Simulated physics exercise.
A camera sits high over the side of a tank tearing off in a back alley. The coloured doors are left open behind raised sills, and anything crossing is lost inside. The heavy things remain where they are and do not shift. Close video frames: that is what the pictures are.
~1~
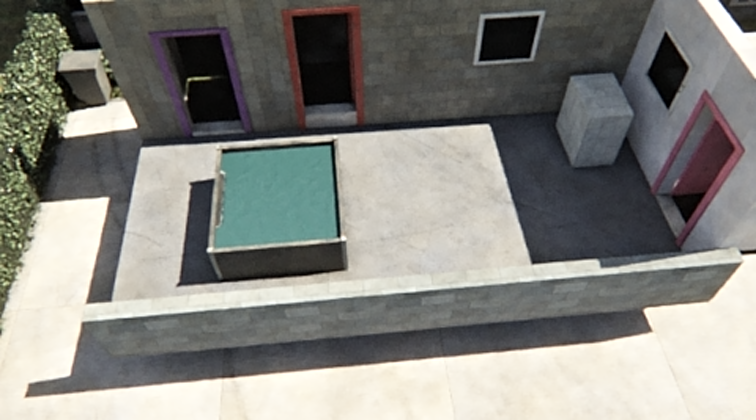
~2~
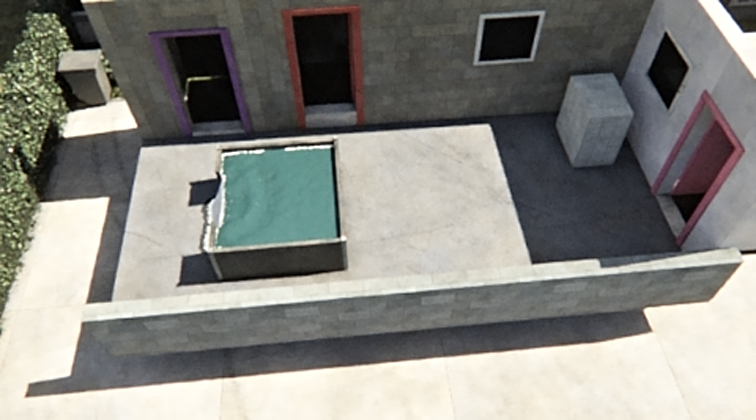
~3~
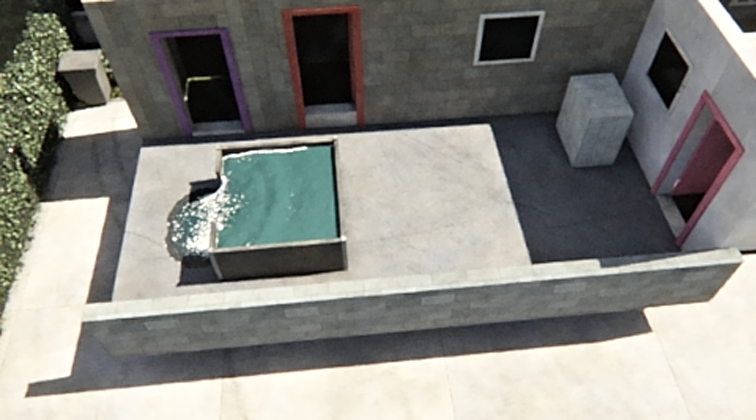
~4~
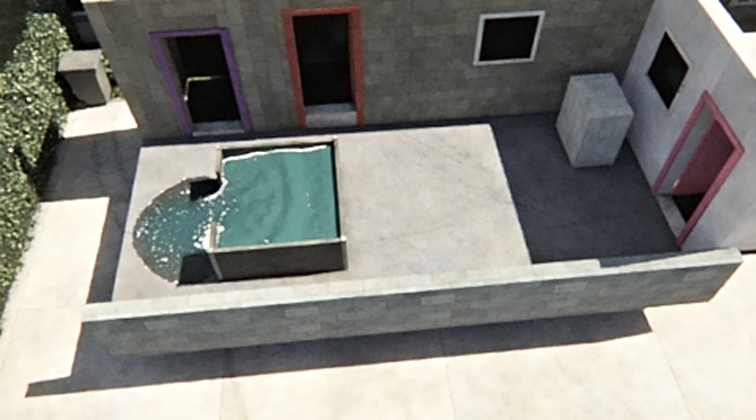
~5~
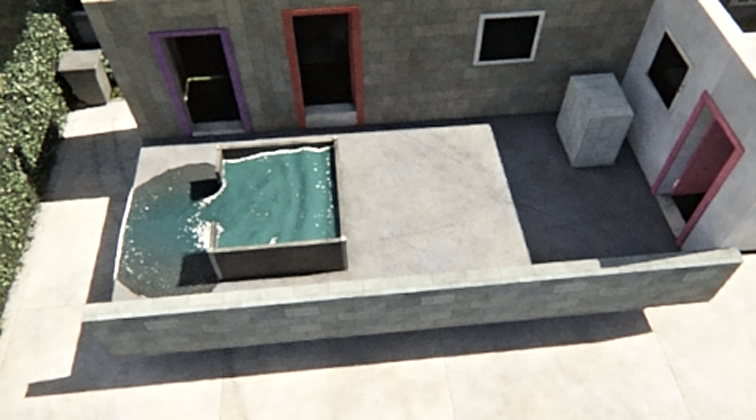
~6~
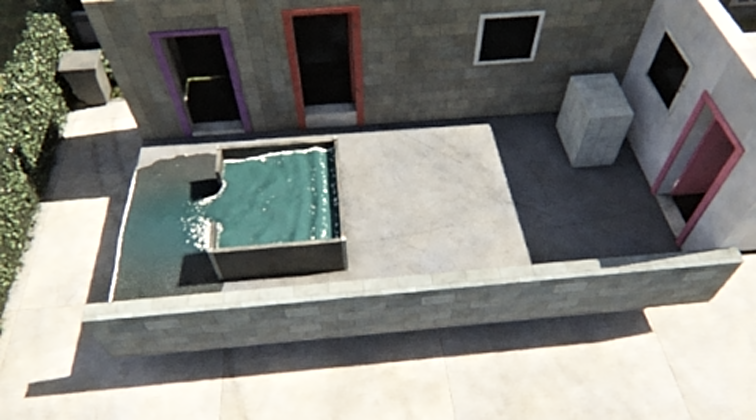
In the video, green water sits still in a square tank in a walled yard, then pours out through the tank's left side and spreads across the pale paving to the left, past the front of the purple-framed doorway.
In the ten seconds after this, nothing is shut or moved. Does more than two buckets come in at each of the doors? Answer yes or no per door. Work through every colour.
The purple door no, the pink door no, the red door no.
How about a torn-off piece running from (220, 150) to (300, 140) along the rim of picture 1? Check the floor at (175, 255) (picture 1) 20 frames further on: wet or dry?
Result: Not reached.
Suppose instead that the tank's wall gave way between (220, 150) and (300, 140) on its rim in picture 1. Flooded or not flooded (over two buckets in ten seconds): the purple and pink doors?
Purple: Above; pink: Above.
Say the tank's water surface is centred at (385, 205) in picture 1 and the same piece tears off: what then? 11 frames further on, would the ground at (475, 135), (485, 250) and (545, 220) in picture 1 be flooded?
The three spots read left dry, left dry, left dry.
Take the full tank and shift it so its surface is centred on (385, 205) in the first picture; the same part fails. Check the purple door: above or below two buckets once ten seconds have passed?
Going one by one, I'd say the purple door doesn't reach it.
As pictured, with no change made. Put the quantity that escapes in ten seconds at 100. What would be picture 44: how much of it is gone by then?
It would be around 85 %.
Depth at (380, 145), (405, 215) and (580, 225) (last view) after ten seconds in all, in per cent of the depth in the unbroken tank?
The three come to some 0, 0 and 0 per cent respectively.
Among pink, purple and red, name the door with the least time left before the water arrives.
I'd say the purple one.
A moment on, water covers 15 % of the floor; the purple door wet at the sill, nothing in, the pink door not reached, the red door not reached.
Next, water covers 15 % of the floor; the purple door wet at the sill, nothing in, the pink door not reached, the red door not reached.
Then, water covers 15 % of the floor; the purple door wet at the sill, nothing in, the pink door not reached, the red door not reached.
Later, water covers 15 % of the floor; the purple door wet at the sill, nothing in, the pink door not reached, the red door not reached.
In the end, water covers 10 % of the floor; the purple door wet at the sill, nothing in, the pink door not reached, the red door not reached.
